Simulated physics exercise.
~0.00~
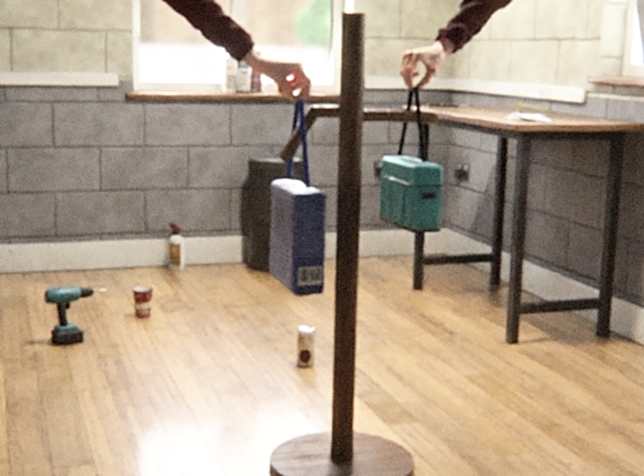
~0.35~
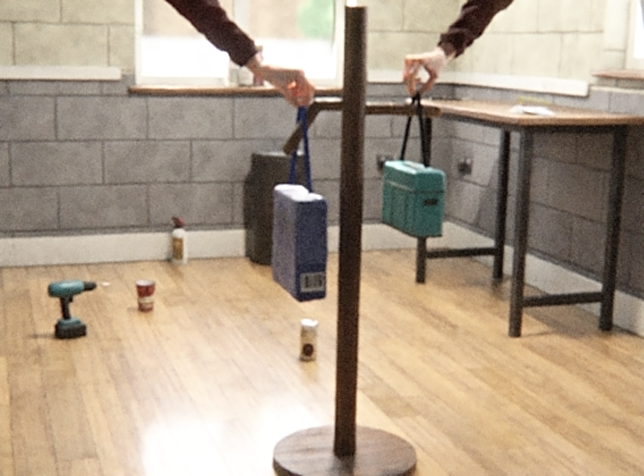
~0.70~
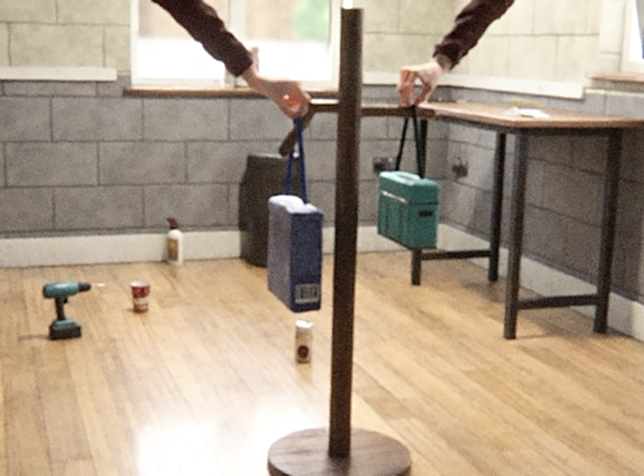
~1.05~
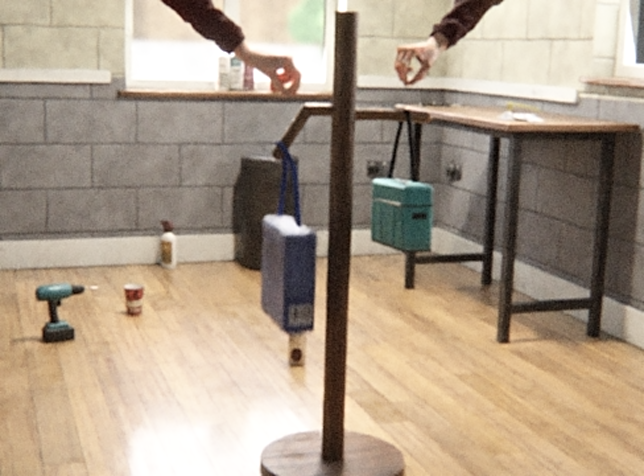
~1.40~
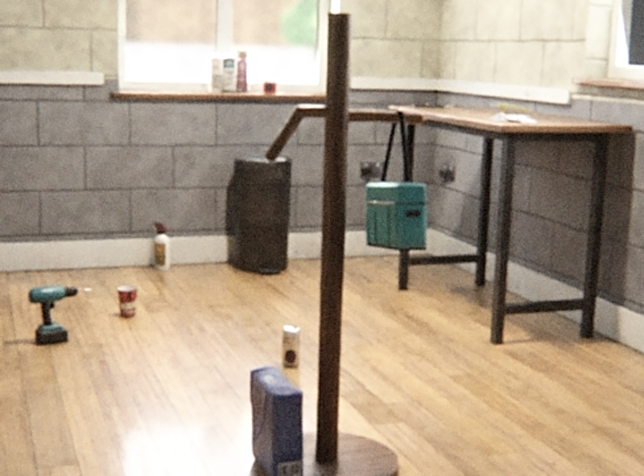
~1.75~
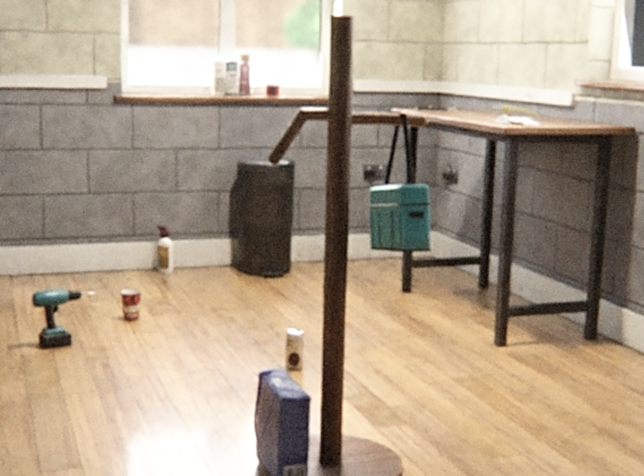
A blue bag and a turquoise case were lowered by two hands toward a dark post, and once the hands let go, the bag dropped to the floor beside the base while the case stayed hanging by its loop on the right.
